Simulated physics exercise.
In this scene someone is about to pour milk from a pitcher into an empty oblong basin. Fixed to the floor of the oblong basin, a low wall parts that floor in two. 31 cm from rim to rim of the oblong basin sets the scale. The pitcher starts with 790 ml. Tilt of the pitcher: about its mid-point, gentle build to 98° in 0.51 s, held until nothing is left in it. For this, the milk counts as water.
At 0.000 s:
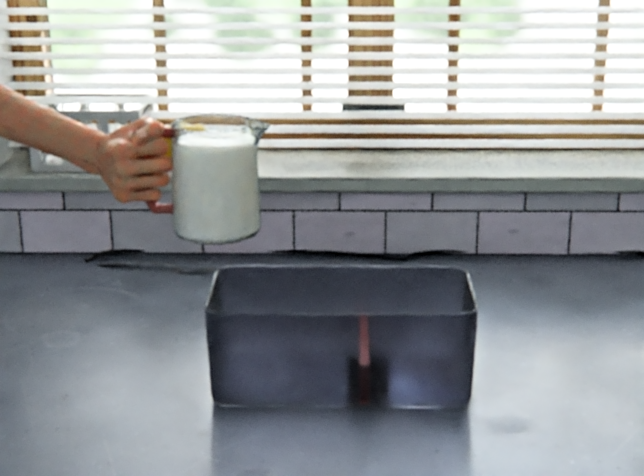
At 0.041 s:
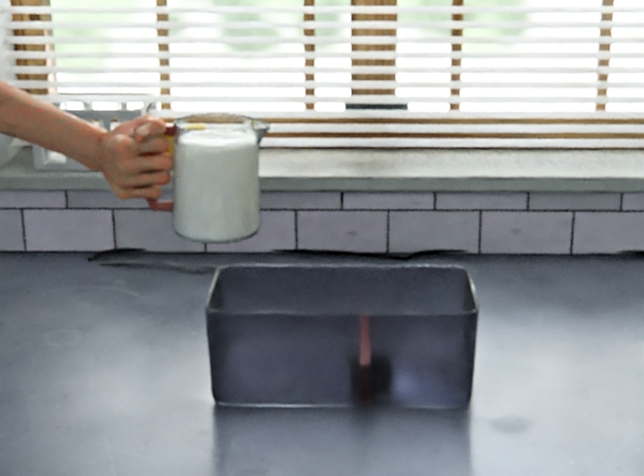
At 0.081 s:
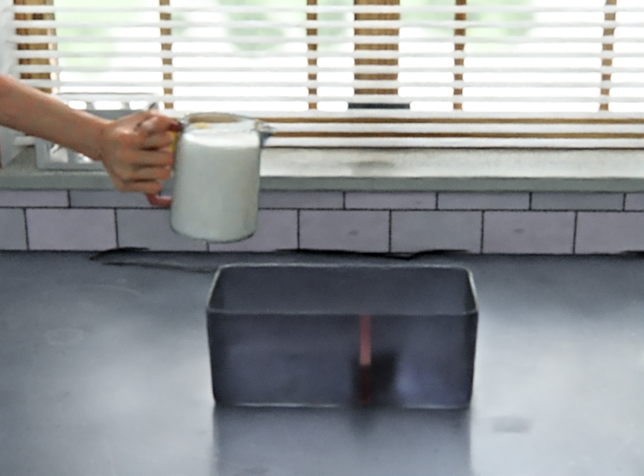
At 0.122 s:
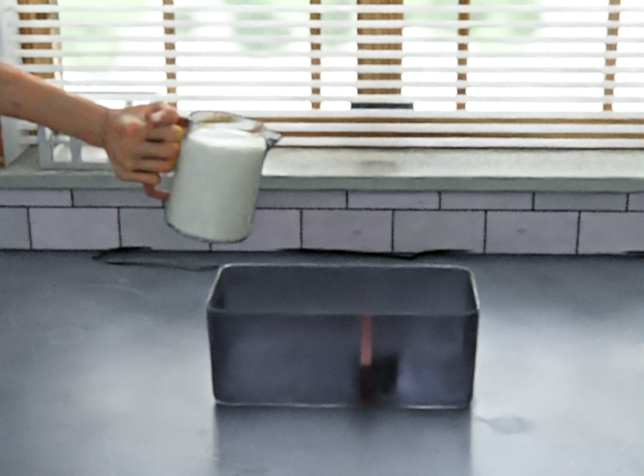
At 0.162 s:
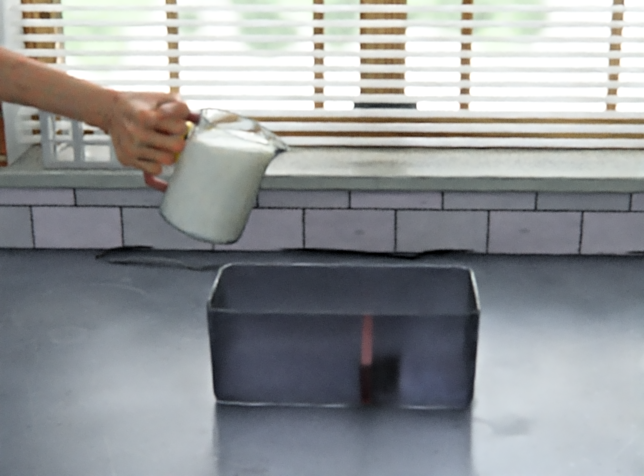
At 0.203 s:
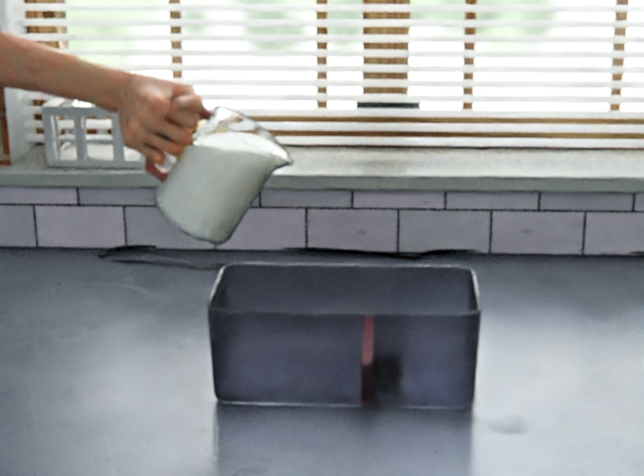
At the start, a hand at the left holds a glass pitcher of milk upright above a dark, empty oblong basin on a gray counter, before a window with blinds. The hand then tilts the pitcher to the right, slightly at first and then more steeply, as the milk shifts toward the spout.
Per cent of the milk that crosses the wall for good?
6 per cent.
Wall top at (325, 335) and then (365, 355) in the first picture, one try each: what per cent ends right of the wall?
One try each: Around 80 percent and then around 20 percent.
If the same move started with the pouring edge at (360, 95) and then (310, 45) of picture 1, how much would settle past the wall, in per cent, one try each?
Try 1: 60 %; try 2: 80 %.
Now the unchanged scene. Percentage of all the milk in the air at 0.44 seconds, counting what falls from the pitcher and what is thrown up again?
22 %.
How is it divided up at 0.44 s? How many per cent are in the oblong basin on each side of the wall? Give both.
Around 10 on the left and around 0 on the right.
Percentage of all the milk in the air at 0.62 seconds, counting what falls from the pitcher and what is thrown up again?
20 per cent or so.
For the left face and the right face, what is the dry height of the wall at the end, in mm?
24 mm left, 48 mm right.
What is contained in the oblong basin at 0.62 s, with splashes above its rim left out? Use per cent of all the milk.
Some 48 per cent.
Then, 0.44 s in, the tilt is 94° and 67 per cent is still to pour, 10 is left of the wall and 0 right of it.
Then, 0.62 s in, the tilt is 98° and 30 per cent is still to pour, 48 is left of the wall and 1 right of it.
Then, 0.81 s in, the tilt is 98° and 13 per cent is still to pour, 70 is left of the wall and 5 right of it.
Then, 1.01 s in, the tilt is 98° and 5 per cent is still to pour, 82 is left of the wall and 5 right of it.
Finally, 89 per cent lies left of the wall, 6 right of it and 5 outside.
